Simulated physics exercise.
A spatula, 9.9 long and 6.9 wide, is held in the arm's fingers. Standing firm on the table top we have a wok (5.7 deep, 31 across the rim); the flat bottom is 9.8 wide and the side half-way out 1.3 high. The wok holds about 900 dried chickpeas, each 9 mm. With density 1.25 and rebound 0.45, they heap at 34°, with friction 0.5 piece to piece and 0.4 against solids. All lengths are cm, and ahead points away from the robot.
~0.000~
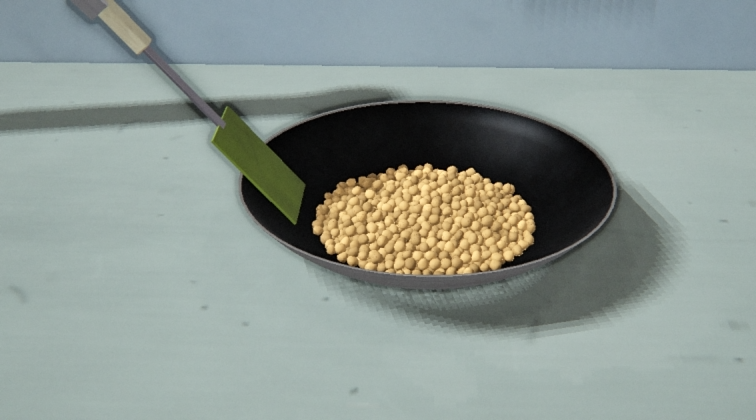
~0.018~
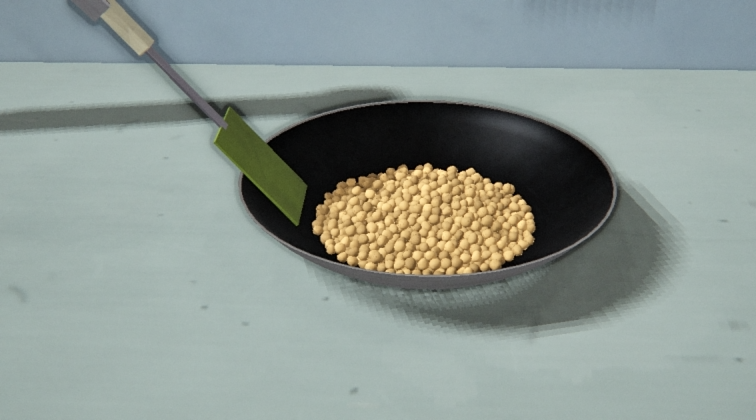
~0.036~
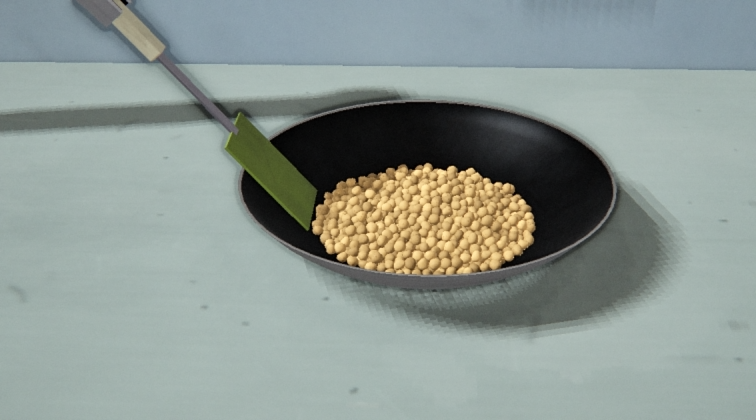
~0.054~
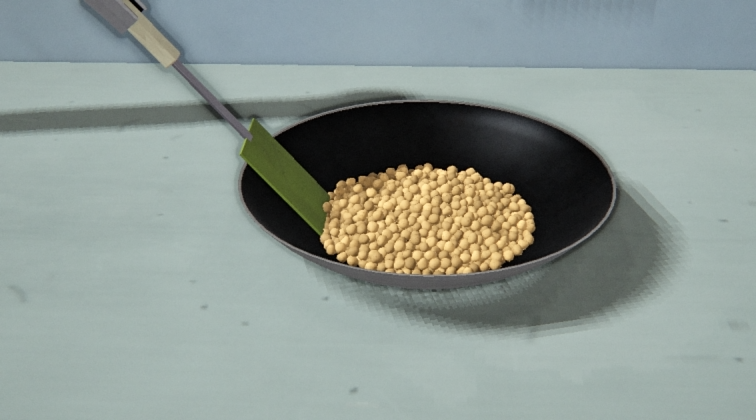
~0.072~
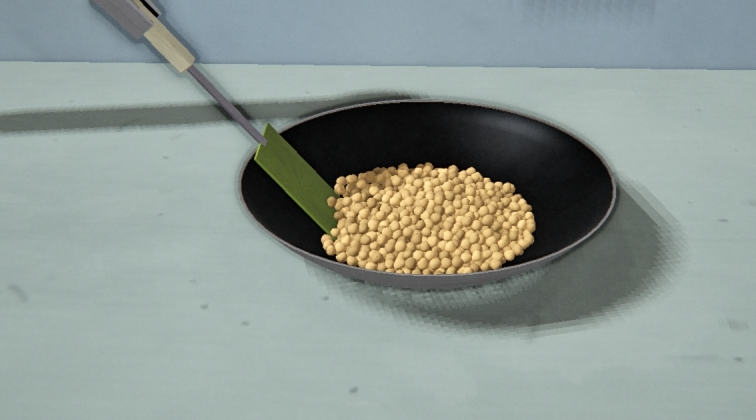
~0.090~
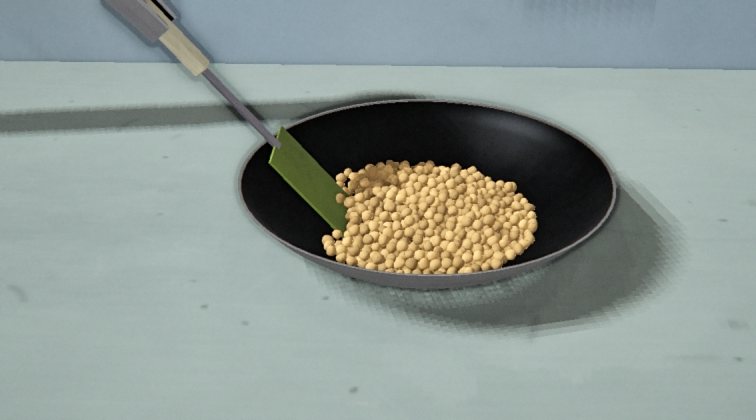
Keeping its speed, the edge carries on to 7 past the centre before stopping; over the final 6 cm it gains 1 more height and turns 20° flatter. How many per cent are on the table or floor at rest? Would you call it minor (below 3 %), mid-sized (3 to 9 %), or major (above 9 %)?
I would call it minor.
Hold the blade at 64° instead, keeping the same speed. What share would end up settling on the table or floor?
Estimate for that slope: Some 0 per cent.
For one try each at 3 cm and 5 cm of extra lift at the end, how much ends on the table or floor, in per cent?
Close to 0 and 0 percent respectively.
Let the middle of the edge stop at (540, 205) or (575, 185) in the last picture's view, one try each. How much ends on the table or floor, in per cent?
Around 0 per cent for the first try and 20 per cent for the second.
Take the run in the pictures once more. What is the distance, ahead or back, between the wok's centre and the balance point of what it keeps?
4.5 cm ahead.
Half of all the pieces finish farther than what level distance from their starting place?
Distance: Around 4 cm.
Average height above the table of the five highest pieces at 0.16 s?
I'd put them at about 4 centimetres above the table.
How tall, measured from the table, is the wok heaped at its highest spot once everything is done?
Some 6.0 cm above the table.
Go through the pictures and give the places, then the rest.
The spatula top edge at (220, 123), sloping 50°; upper third of the load around (424, 210), from x 320 to 530, top at y 170; 900 in the wok, in the first frame.
The spatula top edge at (222, 124), sloping 50°; upper third of the load around (424, 210), from x 320 to 530, top at y 170, in the second frame.
The spatula top edge at (233, 129), sloping 50°; upper third of the load around (424, 210), from x 320 to 530, top at y 170, in the third frame.
The spatula top edge at (247, 136), sloping 50°; upper third of the load around (423, 209), from x 325 to 530, top at y 170, in the fourth frame.
The spatula top edge at (261, 140), sloping 50°; upper third of the load around (420, 207), from x 330 to 530, top at y 165, in the fifth frame.
The spatula top edge at (275, 144), sloping 50°; upper third of the load around (423, 204), from x 330 to 535, top at y 165; 900 in the wok, in the sixth frame.
After 0.16 s, sloping 50°, highest piece 5 above the table; 900 in the wok.
After 0.24 s, sloping 42°, highest piece 5 above the table; 900 in the wok.
After 0.47 s, sloping 30°, highest piece 6 above the table; 900 in the wok.
After 1.52 s, sloping 30°, highest piece 6 above the table; 900 in the wok.
In the end, 900 in the wok. That is 0 % on the table or floor.
